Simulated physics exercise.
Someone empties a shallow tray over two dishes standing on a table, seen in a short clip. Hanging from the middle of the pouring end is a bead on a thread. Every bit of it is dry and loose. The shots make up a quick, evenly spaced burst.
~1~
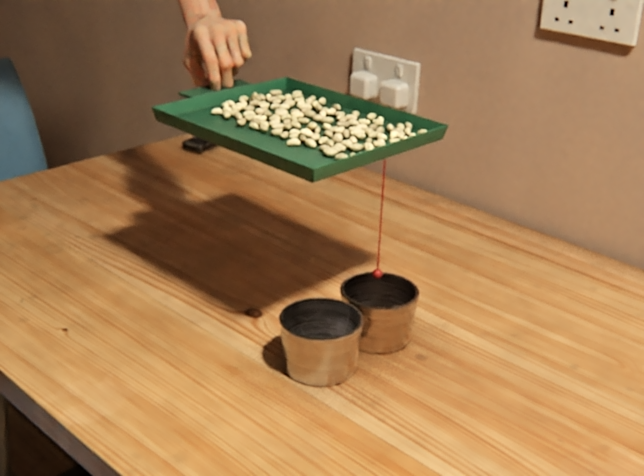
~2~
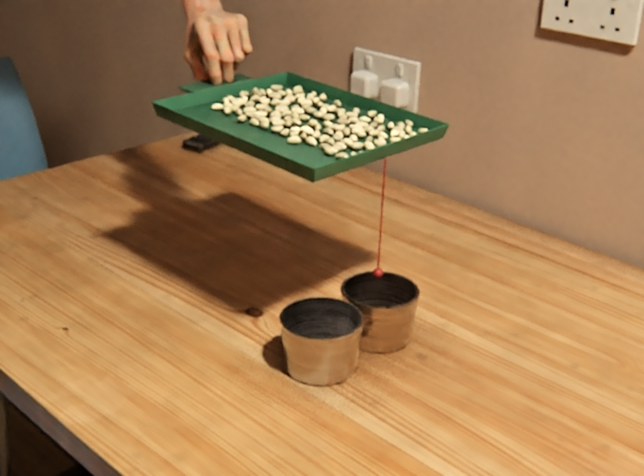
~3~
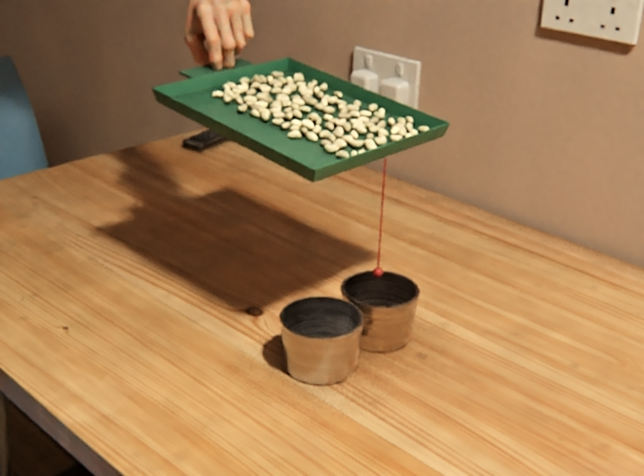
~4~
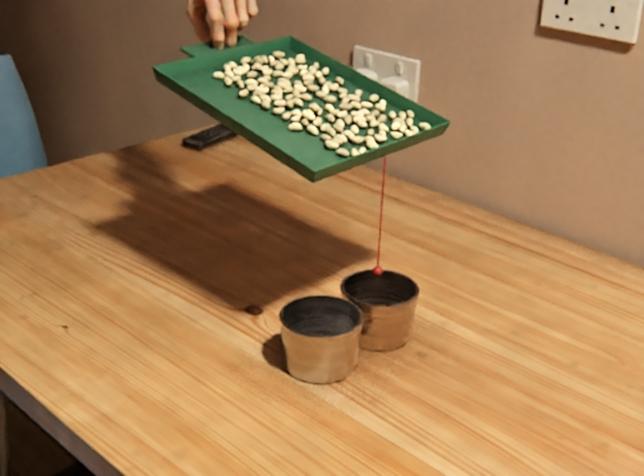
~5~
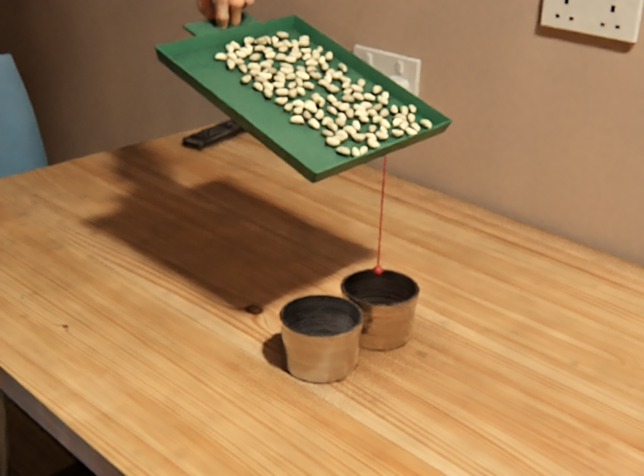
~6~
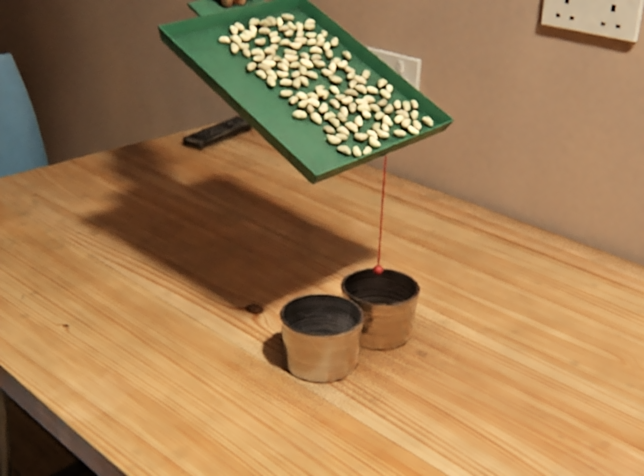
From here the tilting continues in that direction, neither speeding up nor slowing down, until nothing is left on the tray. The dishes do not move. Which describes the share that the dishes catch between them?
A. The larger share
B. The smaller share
The smaller share.
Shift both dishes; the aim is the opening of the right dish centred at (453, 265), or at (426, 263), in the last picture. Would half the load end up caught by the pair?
First shift, a minority share; second shift, a minority share.
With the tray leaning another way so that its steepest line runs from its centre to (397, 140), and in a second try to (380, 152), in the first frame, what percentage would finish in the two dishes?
Respectively close to 0 and 10 in a hundred.
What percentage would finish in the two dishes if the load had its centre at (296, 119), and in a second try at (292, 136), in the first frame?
It would be roughly 20 per cent for the first and roughly 20 per cent for the second.
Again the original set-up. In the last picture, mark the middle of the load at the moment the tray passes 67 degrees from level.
Around (373, 140).
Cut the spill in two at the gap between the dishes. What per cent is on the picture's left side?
My estimate is some 10 per cent.
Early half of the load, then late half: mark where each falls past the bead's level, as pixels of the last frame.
I'd say around (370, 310) at first, then around (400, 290).
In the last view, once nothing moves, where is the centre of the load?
Last view, centre at rest - approx. (406, 395).
Shortly afterwards, tray tipped steeply; all but a few on the tray; a little in the air.
Next, tray tipped past a quarter turn; near a quarter on the tray; a little in the left dish; only a few in the right dish; near half outside both; near a quarter in the air.
Some moments later, tray tipped past a quarter turn; near a quarter in the left dish; a little in the right dish; the bulk outside both.
In the end, tray tipped past a quarter turn; near a quarter in the left dish; a little in the right dish; the bulk outside both.
